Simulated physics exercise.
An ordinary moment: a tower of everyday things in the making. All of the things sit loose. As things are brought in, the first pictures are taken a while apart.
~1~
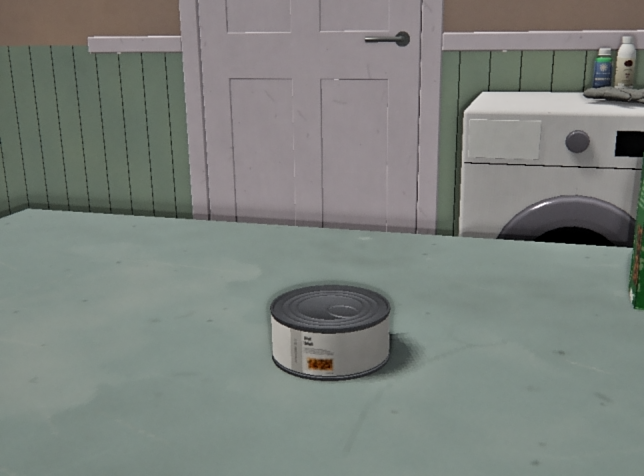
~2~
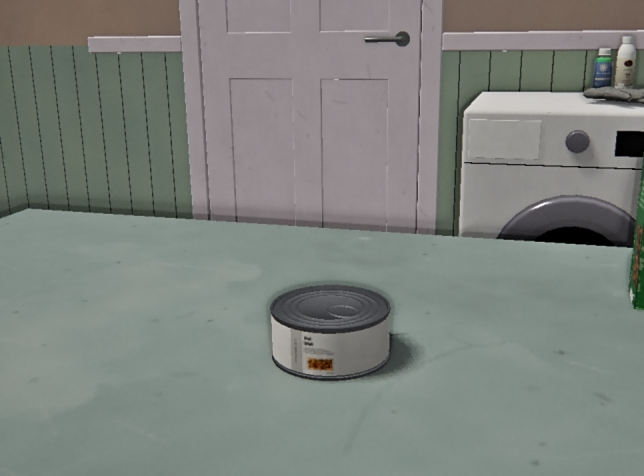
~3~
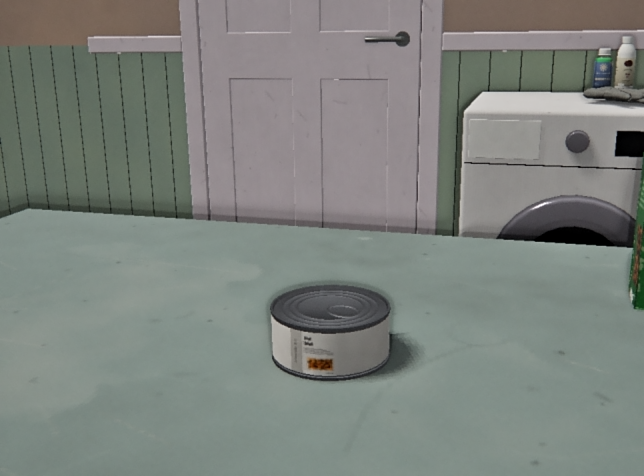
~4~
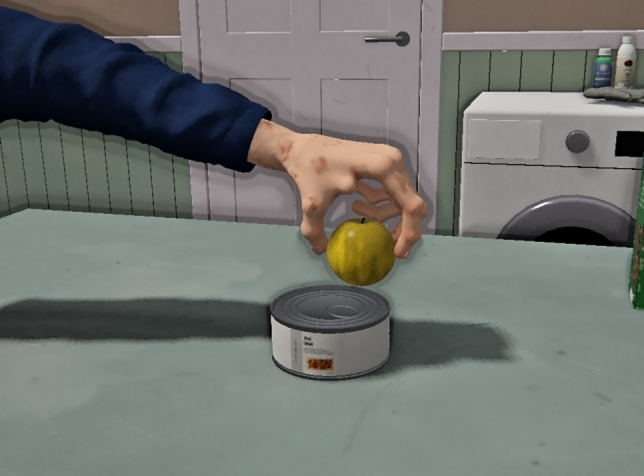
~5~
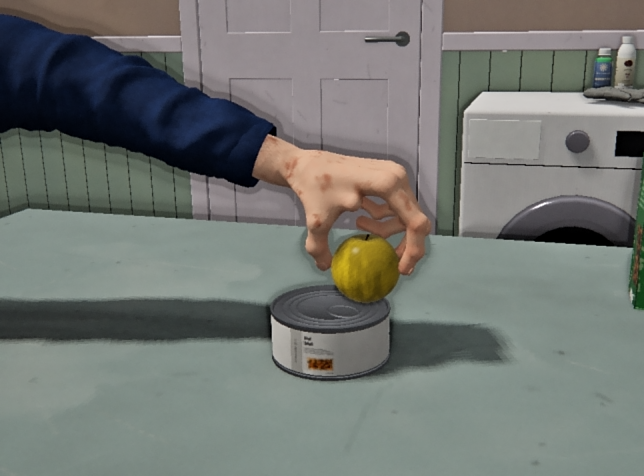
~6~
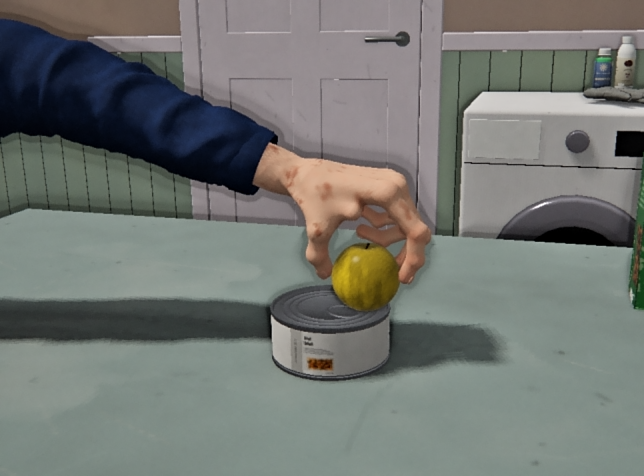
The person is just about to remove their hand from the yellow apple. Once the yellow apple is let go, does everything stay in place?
It is going to stay in one piece.
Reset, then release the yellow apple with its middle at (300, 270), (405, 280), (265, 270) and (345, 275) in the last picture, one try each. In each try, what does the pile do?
Try 1: Stable. Try 2: Falls over. Try 3: Falls over. Try 4: Stable.
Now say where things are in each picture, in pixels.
The last thing is not in view yet, in the first frame.
The last thing is not in view yet; white tub (330, 330), in the second frame.
The last thing is not in view yet, in the third frame.
Still above its spot; yellow apple (362, 252), in the fourth frame.
Still above its spot; yellow apple (366, 268); white tub (330, 330), in the fifth frame.
In place under the hand; yellow apple (366, 276), in the sixth frame.
Then, 0.20 s after the last picture, nothing has stirred.
Then, 0.50 s after the last picture, yellow apple resting near (366, 277).
At rest, all 4 in place. Seen from the same camera at the end, yellow apple near (366, 277). The pile holds.
